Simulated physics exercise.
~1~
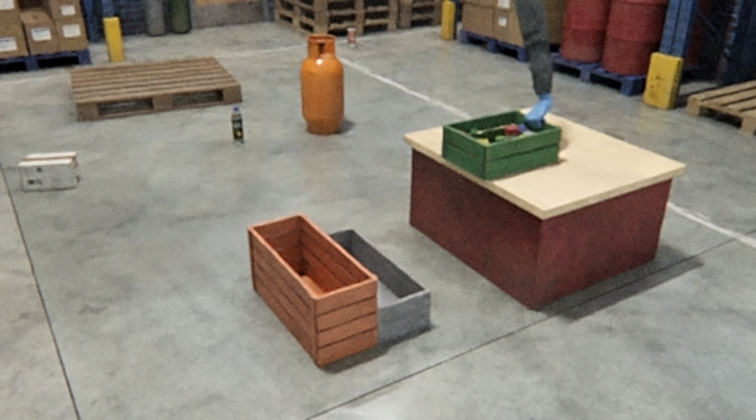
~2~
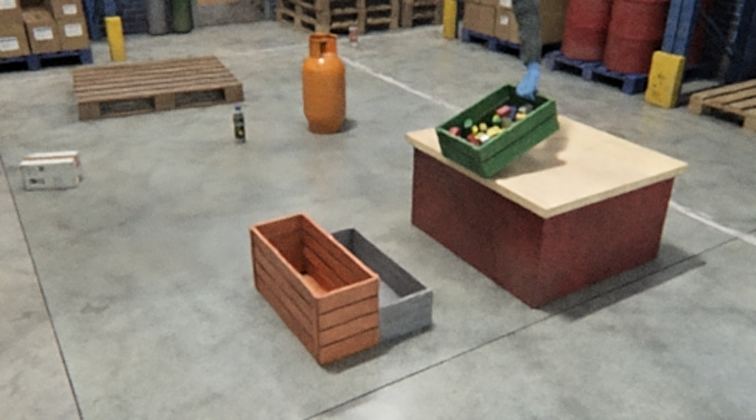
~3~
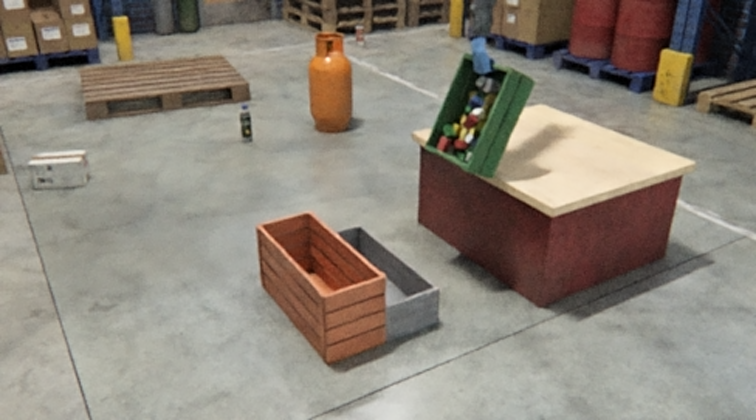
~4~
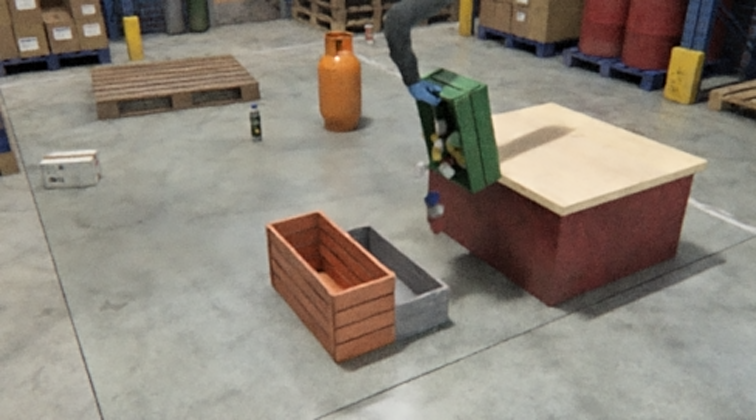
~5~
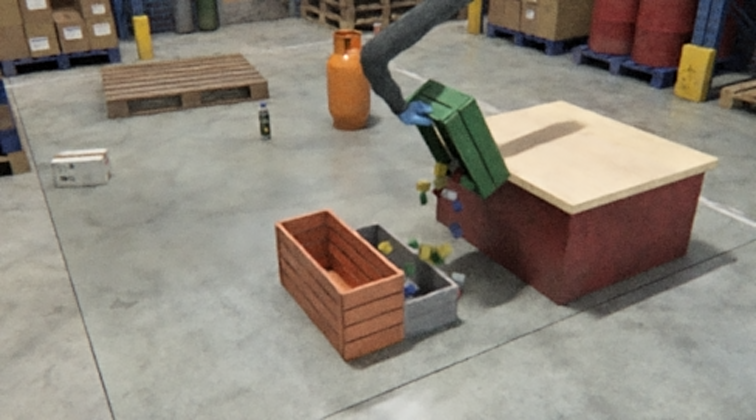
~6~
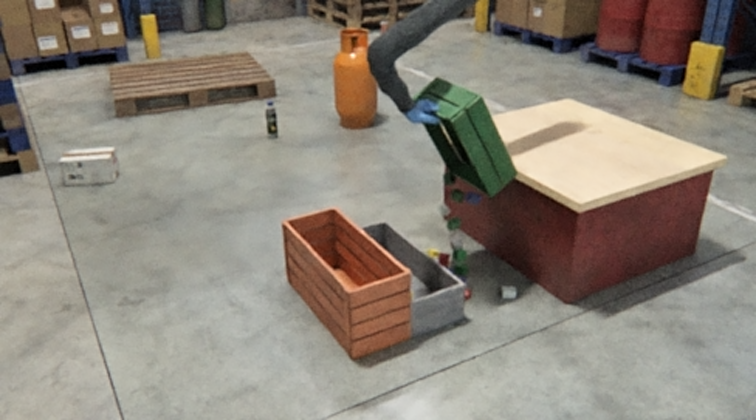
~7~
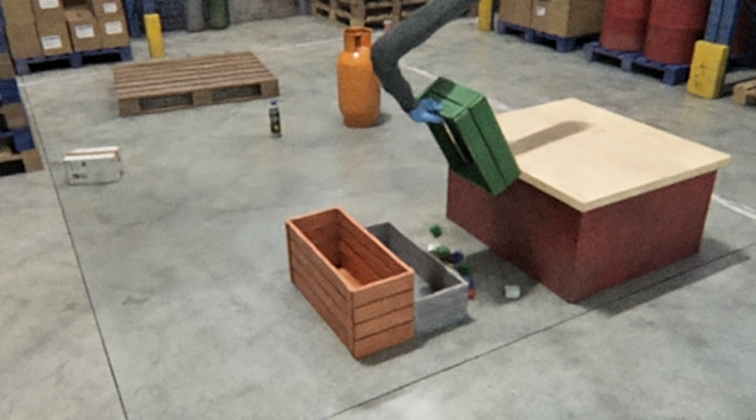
To begin with, a green crate of small colourful pieces sits on a wooden-topped bench in a warehouse, with a grey tub and an orange tote on the floor to the left. A blue-gloved hand lifts the back of the crate, tilting it toward them. As the crate tips past upright at the bench's edge, the pieces slide down and begin to drop out. They tumble in a stream, some landing in the grey tub and others falling short. Finally, the hand holds the crate tipped over, with pieces scattered on the floor between bench and tub.
